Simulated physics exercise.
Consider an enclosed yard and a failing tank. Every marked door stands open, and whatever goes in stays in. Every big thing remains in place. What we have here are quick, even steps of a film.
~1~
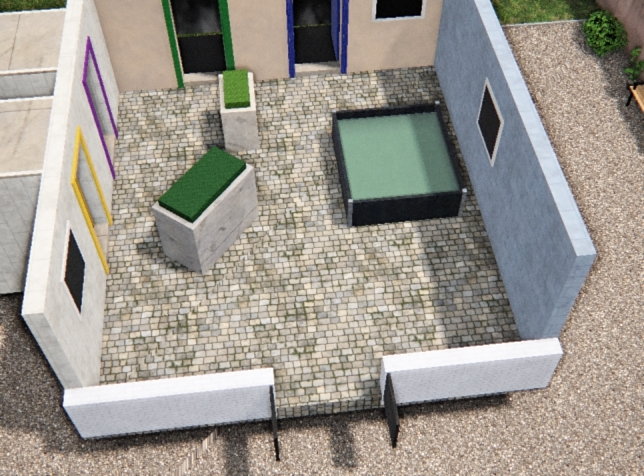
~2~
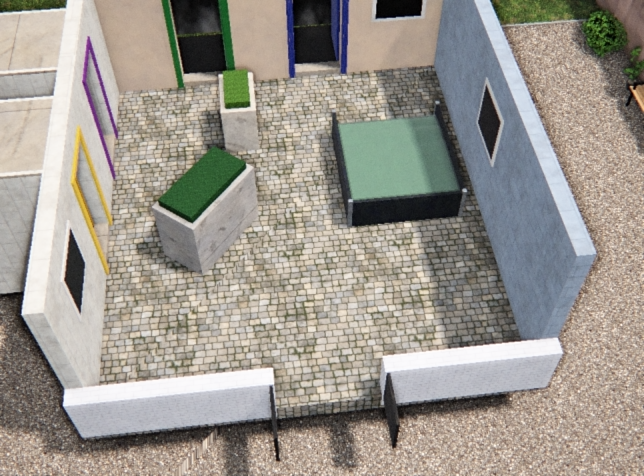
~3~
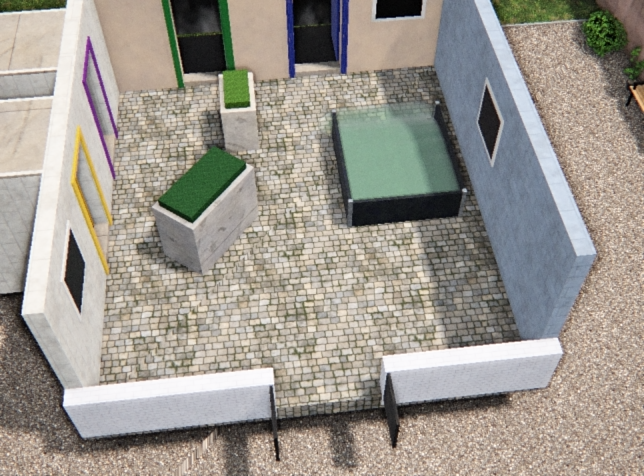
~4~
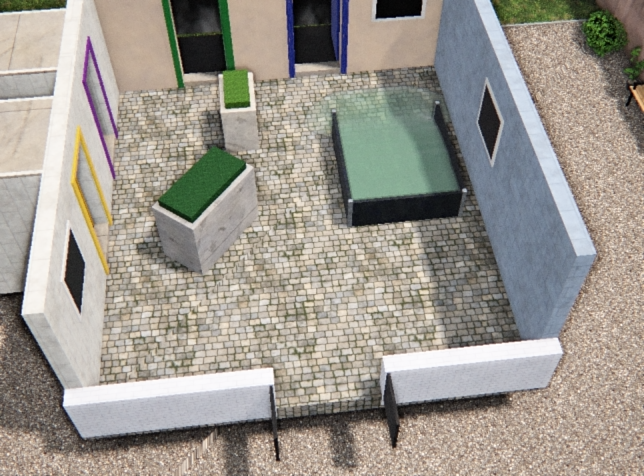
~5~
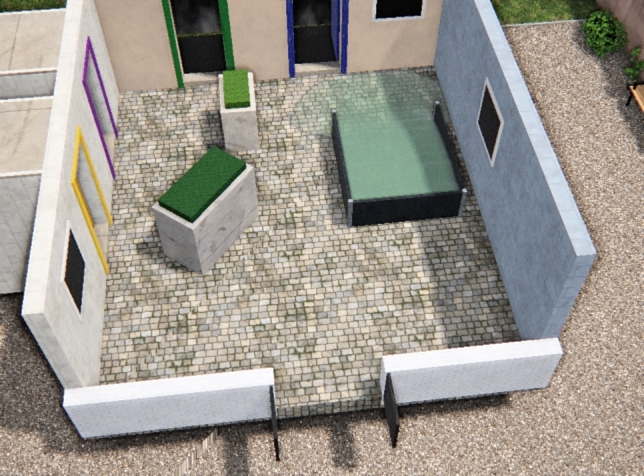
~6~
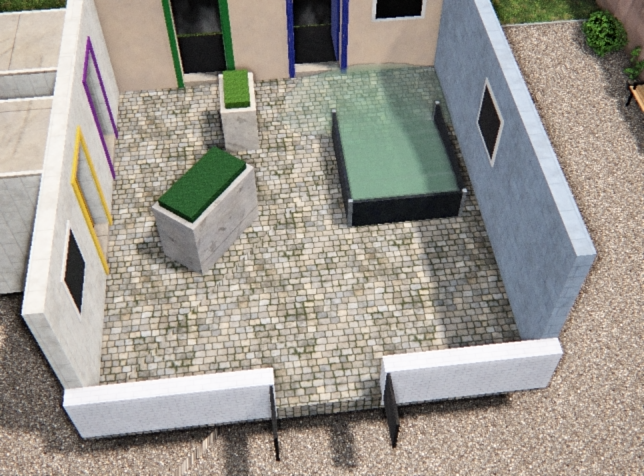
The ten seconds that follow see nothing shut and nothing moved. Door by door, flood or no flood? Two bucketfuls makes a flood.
The green door gets two buckets or less inside. The purple door gets two buckets or less inside. The yellow door gets two buckets or less inside. The blue door gets more than two buckets inside.
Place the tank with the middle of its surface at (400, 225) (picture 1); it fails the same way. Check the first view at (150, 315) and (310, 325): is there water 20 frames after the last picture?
Unflooded and unflooded.
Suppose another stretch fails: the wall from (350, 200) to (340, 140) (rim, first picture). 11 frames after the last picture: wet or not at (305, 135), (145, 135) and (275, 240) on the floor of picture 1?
One after the other: No water, covered, flooded.
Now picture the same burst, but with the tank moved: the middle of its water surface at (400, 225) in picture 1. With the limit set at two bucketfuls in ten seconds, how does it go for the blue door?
The blue door exceeds the threshold.
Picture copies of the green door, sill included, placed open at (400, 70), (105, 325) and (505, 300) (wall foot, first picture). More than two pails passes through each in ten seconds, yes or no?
Taking the new doors in the order given: The first tops it, the second comes up short, the third comes up short.
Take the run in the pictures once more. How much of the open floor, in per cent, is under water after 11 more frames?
Near 20 in a hundred.
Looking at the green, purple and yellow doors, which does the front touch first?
If you ask me, it's the one in green.
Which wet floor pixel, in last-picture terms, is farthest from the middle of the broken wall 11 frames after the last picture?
Roughly at (167, 91).
A moment on, water covers 15 % of the floor; the green door not reached, the purple door not reached, the yellow door not reached, the blue door under two buckets in.
Next, water covers 20 % of the floor; the green door wet at the sill, nothing in, the purple door not reached, the yellow door not reached, the blue door over two buckets in.
Then, water covers 30 % of the floor; the green door wet at the sill, nothing in, the purple door wet at the sill, nothing in, the yellow door not reached, the blue door far over two buckets in.
Later, water covers 65 % of the floor; the green door wet at the sill, nothing in, the purple door wet at the sill, nothing in, the yellow door wet at the sill, nothing in, the blue door far over two buckets in.
In the end, water covers 90 % of the floor; the green door wet at the sill, nothing in, the purple door under two buckets in, the yellow door wet at the sill, nothing in, the blue door far over two buckets in.
